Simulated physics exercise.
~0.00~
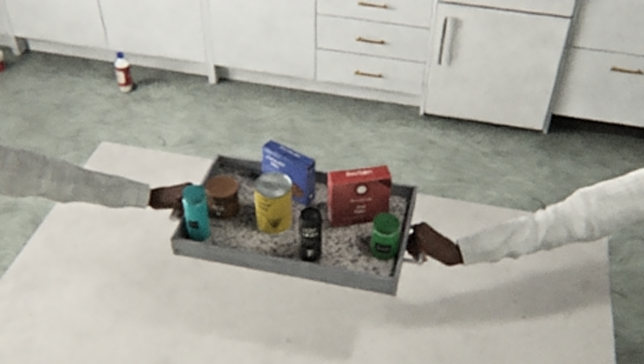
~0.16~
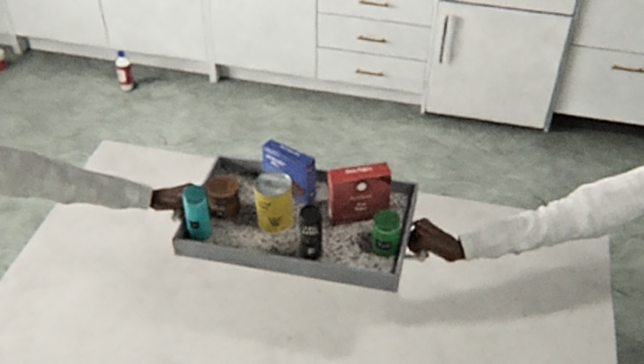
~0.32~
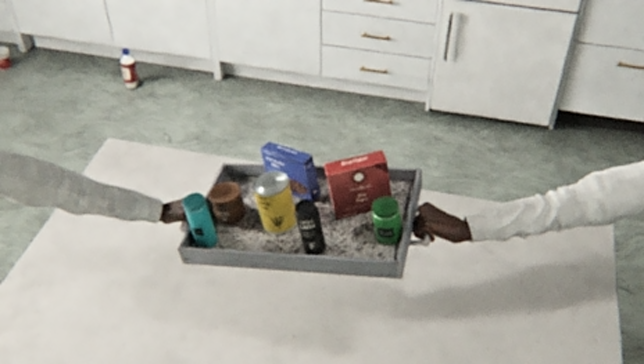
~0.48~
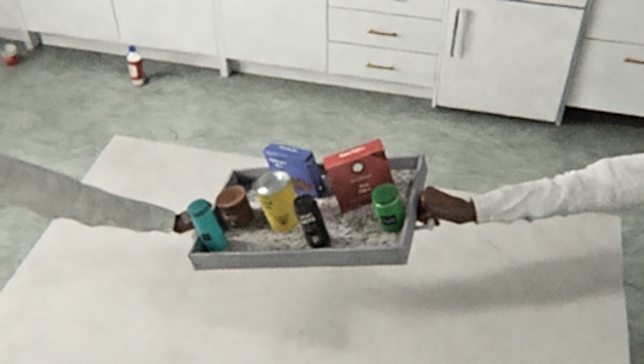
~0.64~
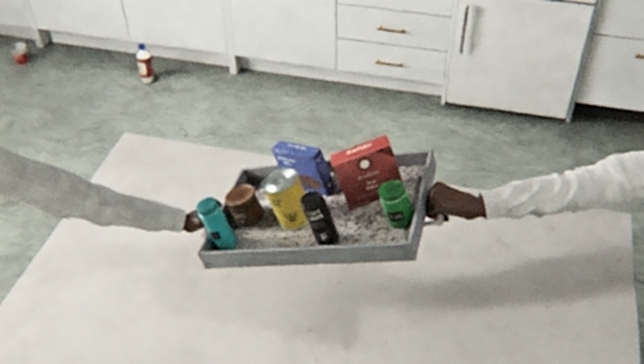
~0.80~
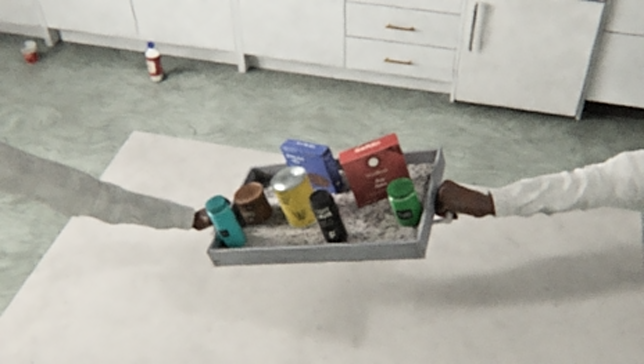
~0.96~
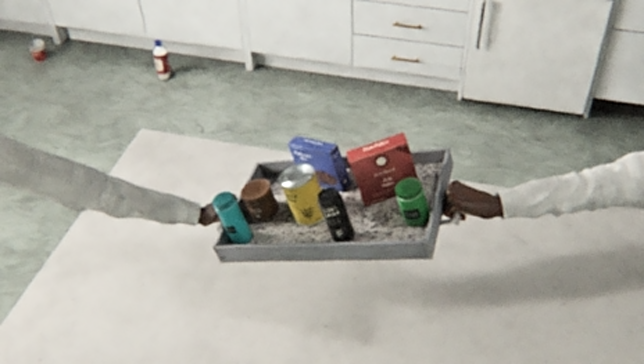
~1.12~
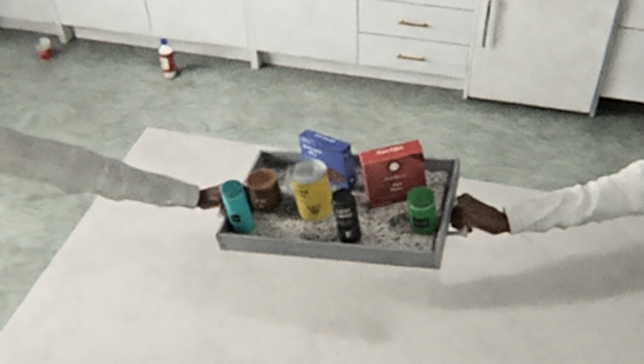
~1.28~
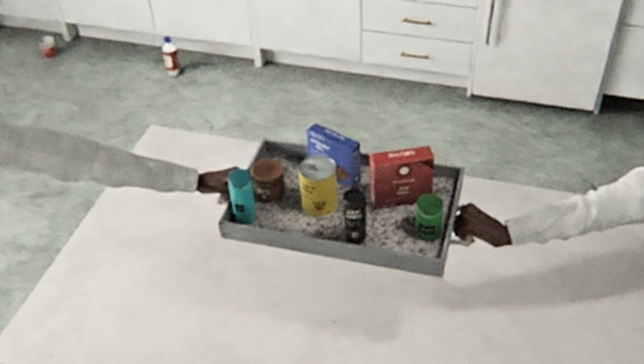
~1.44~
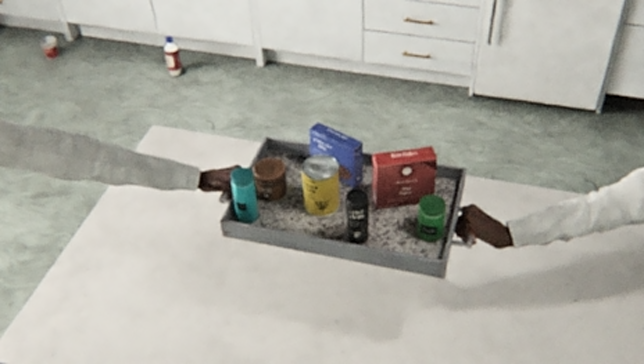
Two hands tilt a loaded tray down to the left, then level it, everything upright.
